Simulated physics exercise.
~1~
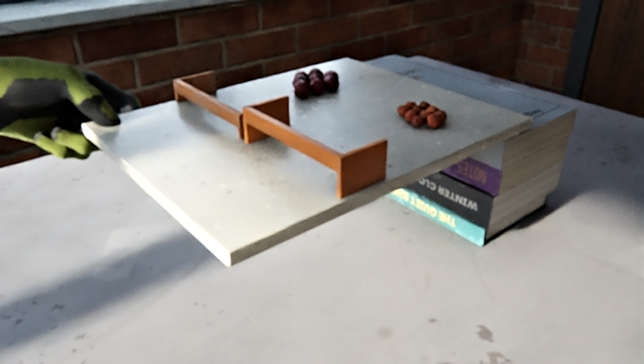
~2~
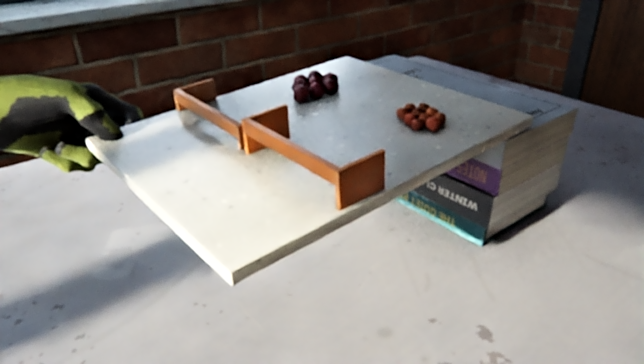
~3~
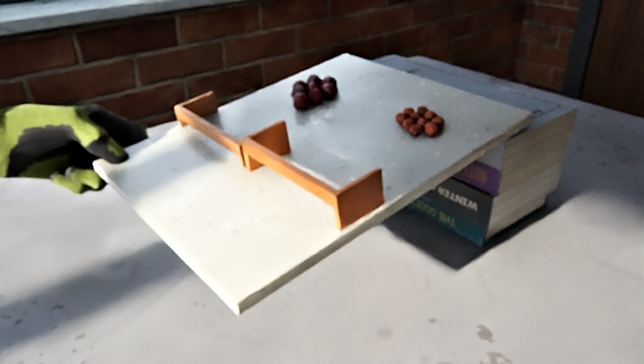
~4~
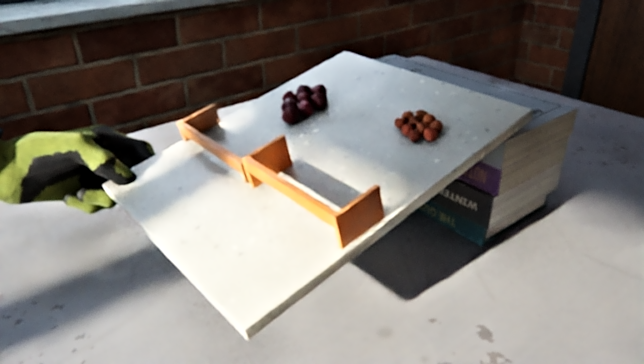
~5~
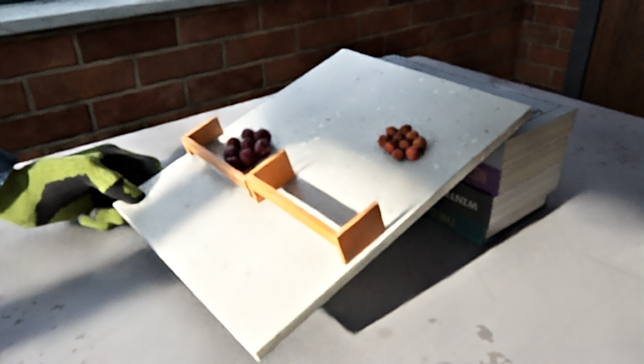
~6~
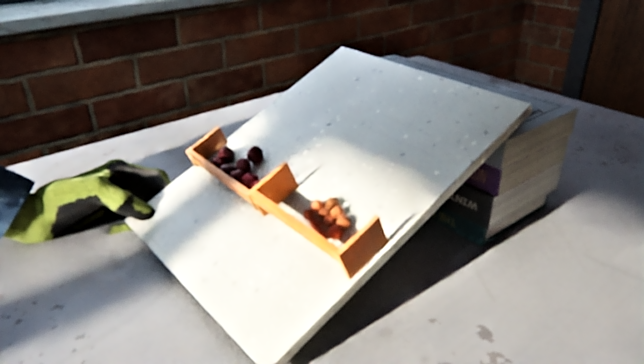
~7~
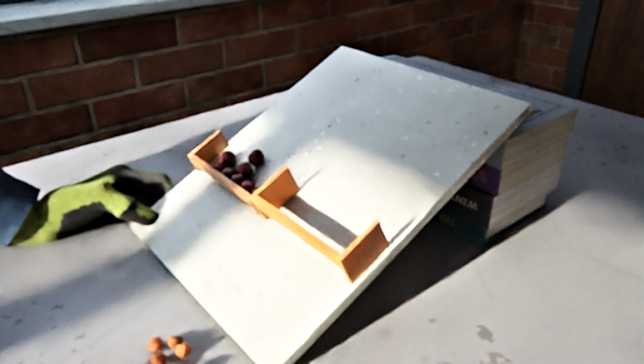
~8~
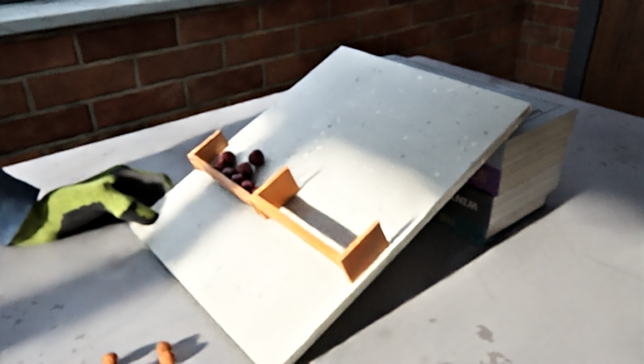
A gloved hand lowers a board; dark balls stay behind a bar while orange pieces escape.
